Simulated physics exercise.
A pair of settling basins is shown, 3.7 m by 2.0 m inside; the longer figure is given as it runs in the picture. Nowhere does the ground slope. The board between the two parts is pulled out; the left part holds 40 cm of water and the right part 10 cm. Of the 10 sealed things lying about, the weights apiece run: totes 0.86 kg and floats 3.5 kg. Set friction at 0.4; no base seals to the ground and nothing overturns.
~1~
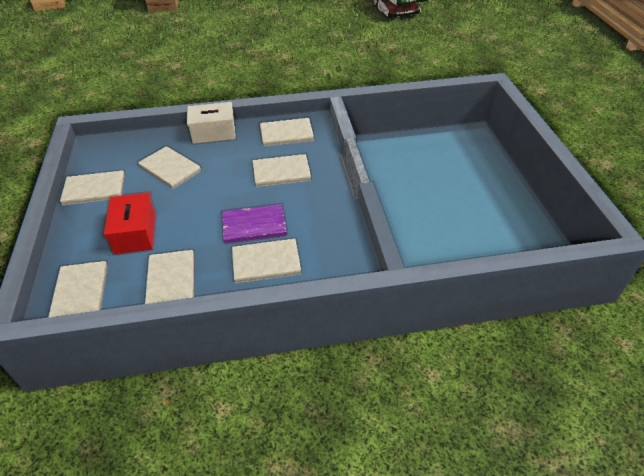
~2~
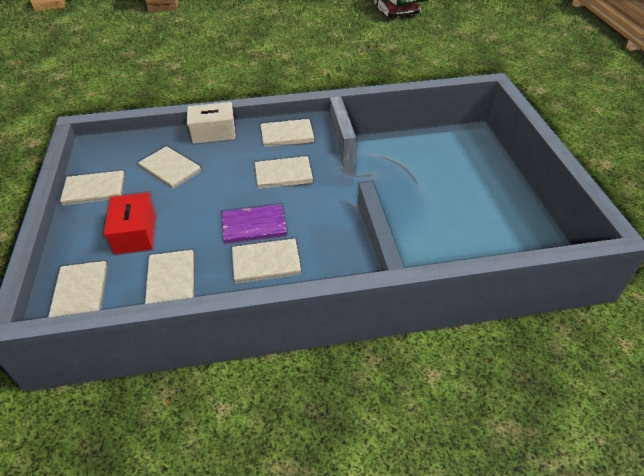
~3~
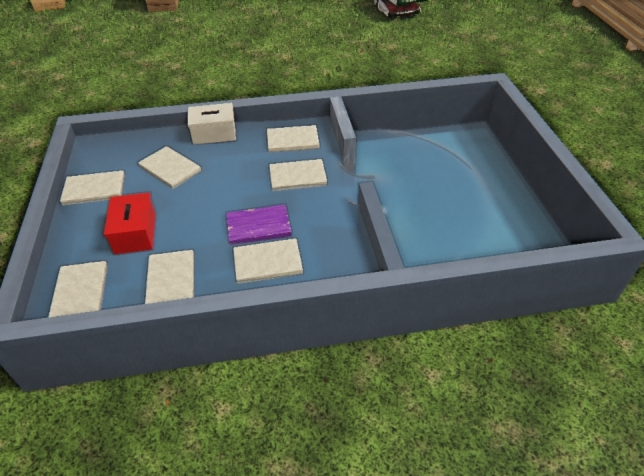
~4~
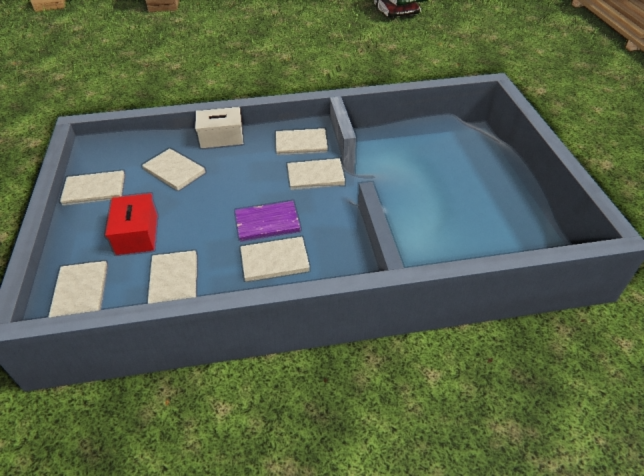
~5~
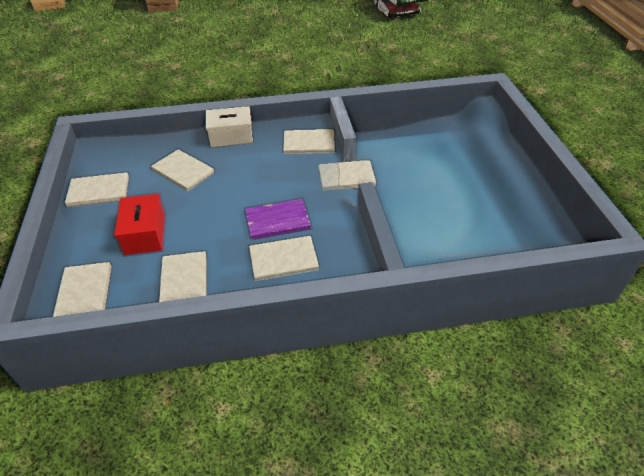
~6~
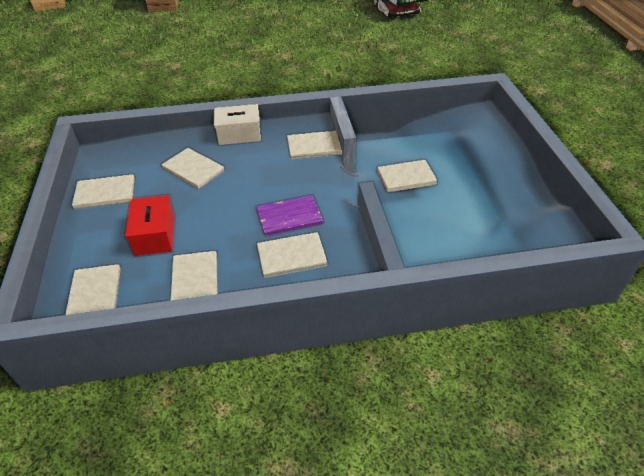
We see a divided basin with pale slabs, a purple slab and two boxes, one red, in the left part; a gap opens in the divider, water ripples across the right part, and the objects drift rightward, one pale slab passing through.
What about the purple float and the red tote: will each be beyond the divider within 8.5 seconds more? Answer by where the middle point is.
Here's how I see it: The purple float never gets across and the red tote never gets across.
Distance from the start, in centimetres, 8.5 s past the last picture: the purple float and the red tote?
The first is around 5 cm away, the second around 20 cm.
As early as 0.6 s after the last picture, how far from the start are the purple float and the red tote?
Shifts: Around 50 and 20 cm.
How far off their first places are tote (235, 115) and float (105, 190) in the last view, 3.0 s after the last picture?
They've ended up 40 cm and 10 cm away, in that order.
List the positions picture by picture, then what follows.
The purple float at (254, 222), afloat; the red tote at (127, 213), afloat; 40 cm deep round most things; 0 of 10 have shifted, in the first picture.
The purple float at (254, 222), afloat; the red tote at (127, 213), afloat; 40 cm deep round most things; 0 of 10 have shifted, in the second picture.
The purple float at (258, 222), afloat, 3 cm from its start; the red tote at (127, 213) floats; 40 cm deep round most things; 2 of 10 have shifted, in the third picture.
The purple float at (267, 219) floats, 10 cm from its start; the red tote at (129, 213), afloat; 37 cm deep round most things; 5 of 10 have shifted, in the fourth picture.
The purple float at (277, 217) floats, 18 cm from its start; the red tote at (138, 214), afloat, 6 cm from its start; 35 cm deep round most things; 8 of 10 have shifted, in the fifth picture.
The purple float at (289, 213), afloat, 27 cm from its start; the red tote at (148, 215), afloat, 12 cm from its start; about 2020 L in view; 10 of 10 have shifted, in the sixth picture.
Then, 0.6 s after the last picture the purple float is near (313, 203), 0.5 m from its start, afloat; the red tote is near (160, 215), 0.2 m from its start, afloat; 1 of 10 are over the mark; 10 afloat.
Then, 3.0 s after the last picture the purple float is near (305, 214), 0.4 m from its start, afloat; the red tote is near (169, 216), 0.2 m from its start, afloat; 1 of 10 are over the mark; 10 afloat.
Then, 5.5 s after the last picture the purple float is near (276, 226), 0.2 m from its start, afloat; the red tote is near (168, 217), 0.2 m from its start, afloat; 1 of 10 are over the mark; 10 afloat.
Then, 8.5 s after the last picture the purple float is near (262, 232), 0.0 m from its start, afloat; the red tote is near (167, 218), 0.2 m from its start, afloat; 1 of 10 are over the mark; 10 afloat.
